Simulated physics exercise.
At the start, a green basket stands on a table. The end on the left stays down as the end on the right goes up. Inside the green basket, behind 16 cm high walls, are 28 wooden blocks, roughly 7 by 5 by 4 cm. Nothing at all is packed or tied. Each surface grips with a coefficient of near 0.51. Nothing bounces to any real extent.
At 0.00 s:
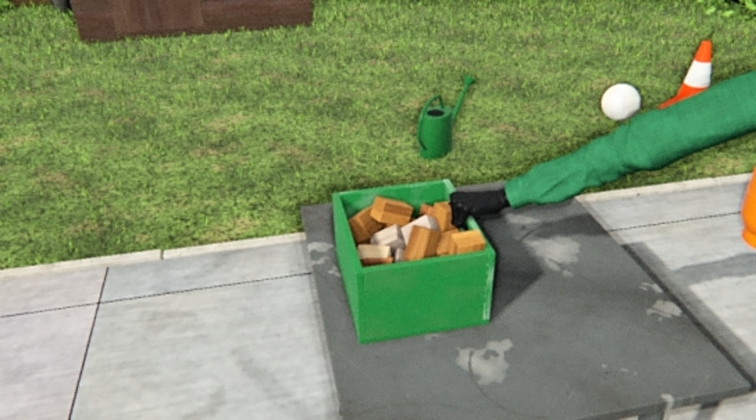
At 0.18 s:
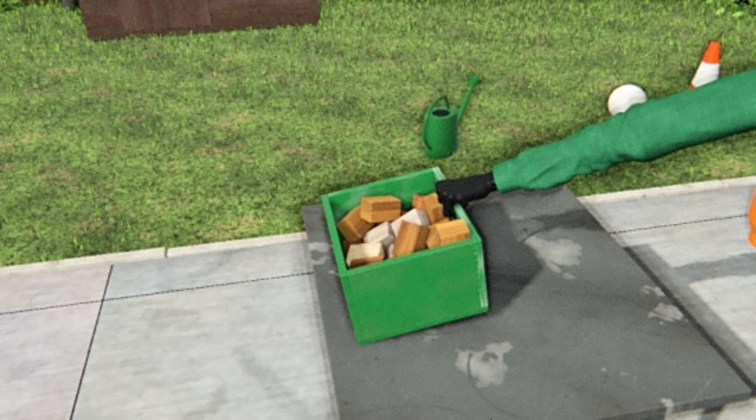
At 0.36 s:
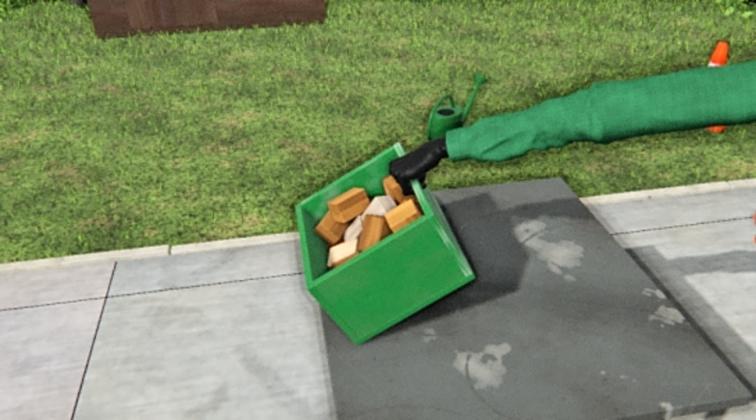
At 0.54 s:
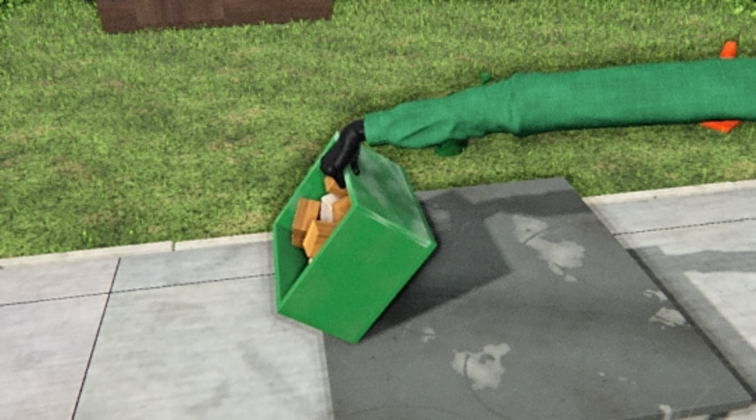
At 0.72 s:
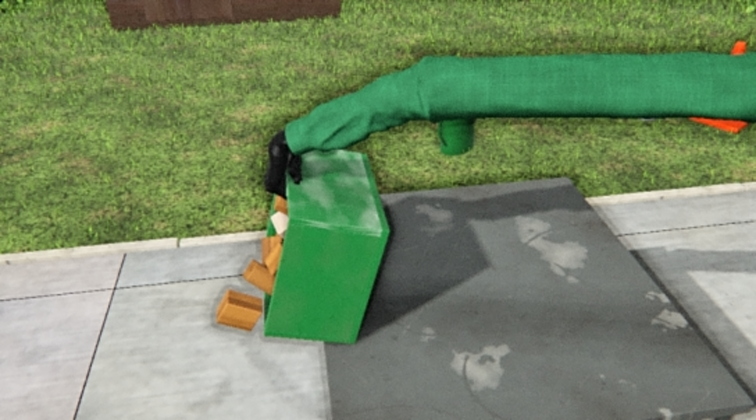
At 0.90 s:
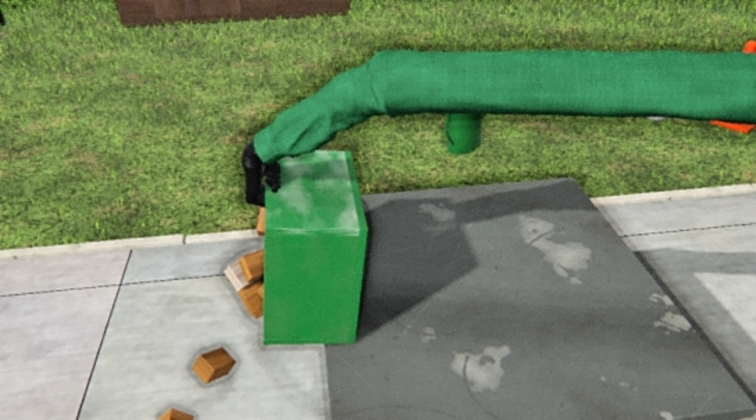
On a dark slab set in a pale pavement beside a lawn, a green open-topped box holds wooden blocks. A black-gripped arm in a green sleeve reaches in from the right and tips the box steeply to the left, and a few blocks tumble out onto the paving.
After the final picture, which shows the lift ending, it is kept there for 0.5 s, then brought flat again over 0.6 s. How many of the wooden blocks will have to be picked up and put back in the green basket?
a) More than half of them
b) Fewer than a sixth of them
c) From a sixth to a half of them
From a sixth to a half of them.
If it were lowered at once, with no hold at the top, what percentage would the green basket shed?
Green basket 20%.
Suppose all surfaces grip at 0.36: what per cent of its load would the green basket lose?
In that case green basket 10 per cent.
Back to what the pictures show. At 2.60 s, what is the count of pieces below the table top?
I'd estimate some 8 by that time.
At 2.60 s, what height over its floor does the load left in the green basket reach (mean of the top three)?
It reaches close to 14 cm.
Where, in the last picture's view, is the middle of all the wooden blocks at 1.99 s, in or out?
I'd put the middle close to (370, 274).
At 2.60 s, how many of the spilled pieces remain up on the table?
Around 0 in all.
After 1.17 s, tilt 83°; the green basket is down by 7 of 28.
After 1.51 s, tilt 76°; the green basket is down by 8 of 28.
After 1.99 s, tilt 0°; the green basket is down by 8 of 28.
Outcome (at 2.60 s), the green basket is down by 8 of 28. Asked share, 8 of 28, 29 per cent.
